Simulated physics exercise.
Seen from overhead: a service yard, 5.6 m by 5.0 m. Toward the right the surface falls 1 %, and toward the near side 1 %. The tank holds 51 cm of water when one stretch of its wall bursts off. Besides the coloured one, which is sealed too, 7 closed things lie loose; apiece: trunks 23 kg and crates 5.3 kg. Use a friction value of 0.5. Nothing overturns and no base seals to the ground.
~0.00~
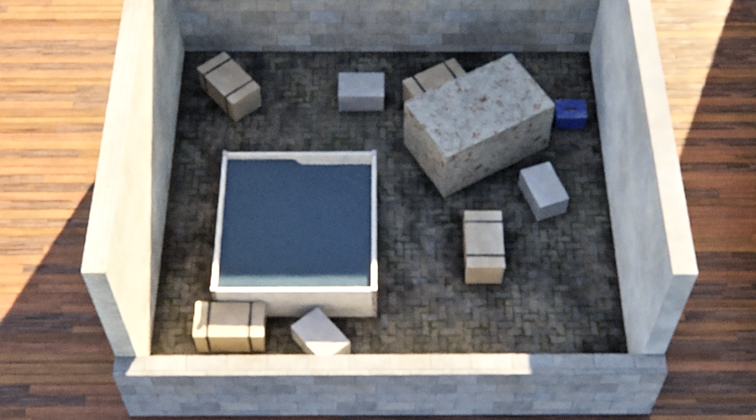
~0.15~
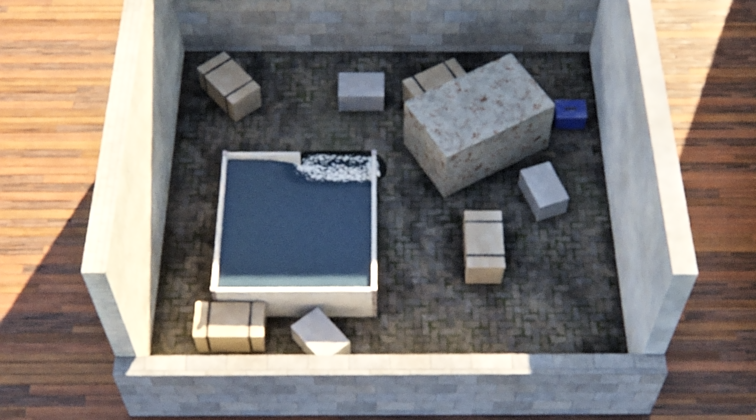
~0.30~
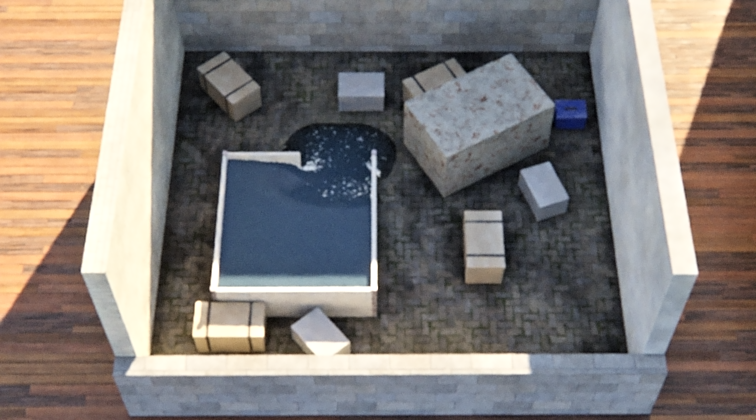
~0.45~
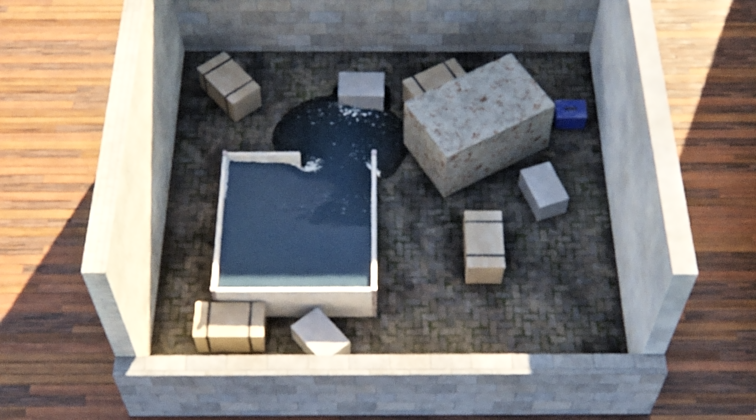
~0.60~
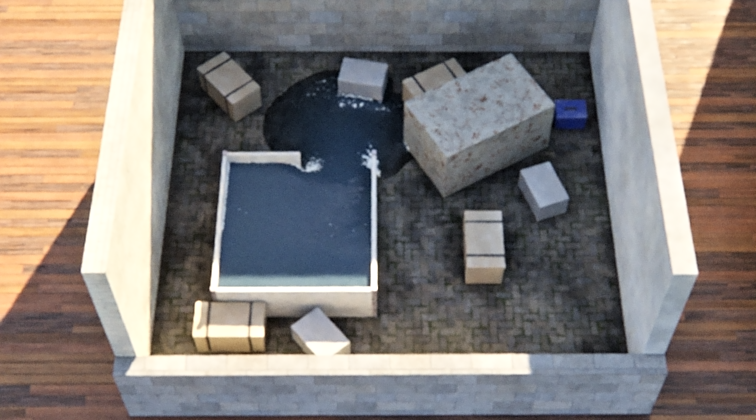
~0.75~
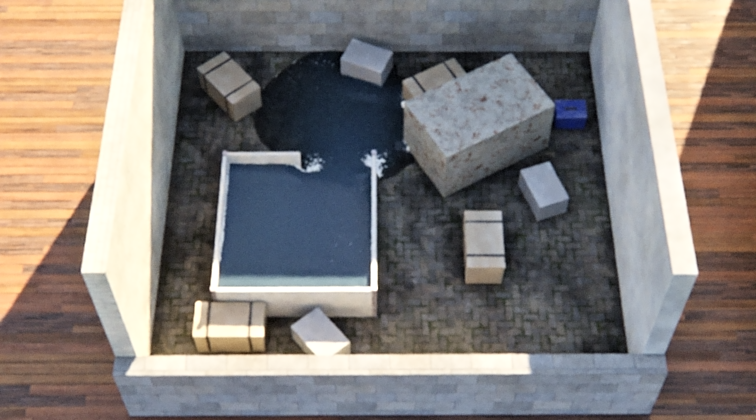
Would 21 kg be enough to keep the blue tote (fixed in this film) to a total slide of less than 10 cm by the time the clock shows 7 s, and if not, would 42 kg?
Watching this, I'd bet the heavier version stays within bounds and the other doesn't.
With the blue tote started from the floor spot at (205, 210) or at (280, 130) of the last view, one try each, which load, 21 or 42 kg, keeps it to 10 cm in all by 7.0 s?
Taking the two tries in order, even the light one works and even the light one works.
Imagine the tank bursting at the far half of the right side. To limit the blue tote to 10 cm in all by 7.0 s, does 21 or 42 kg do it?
Then the lighter mass suffices.
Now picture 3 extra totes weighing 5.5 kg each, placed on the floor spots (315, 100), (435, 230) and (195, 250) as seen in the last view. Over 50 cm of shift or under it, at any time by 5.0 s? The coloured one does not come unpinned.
Going through them in turn, the answers are too far, not too far and too far.
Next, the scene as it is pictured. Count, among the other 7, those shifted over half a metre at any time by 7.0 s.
It works out to 3.
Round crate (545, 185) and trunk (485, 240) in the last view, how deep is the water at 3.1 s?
Close to 0 and 0 centimetres.
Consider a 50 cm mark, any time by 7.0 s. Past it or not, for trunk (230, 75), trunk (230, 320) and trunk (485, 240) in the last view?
Shift vs threshold, in turn: Goes outside / stays inside / stays inside.
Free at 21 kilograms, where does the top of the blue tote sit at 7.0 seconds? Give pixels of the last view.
Near (564, 179).
After 1.4 s the blue tote would be 0 cm from its start with 21 kg and 0 cm from its start with 42 kg; 0 cm of water round it then.
After 3.1 s the blue tote would be 0 cm from its start with 21 kg and 0 cm from its start with 42 kg; 6 cm of water round it then.
After 4.9 s the blue tote would be 42 cm from its start with 21 kg and 1 cm from its start with 42 kg; 11 cm of water round it then.
After 7.0 s the blue tote would be 114 cm from its start with 21 kg and 1 cm from its start with 42 kg; 12 cm of water round it then.
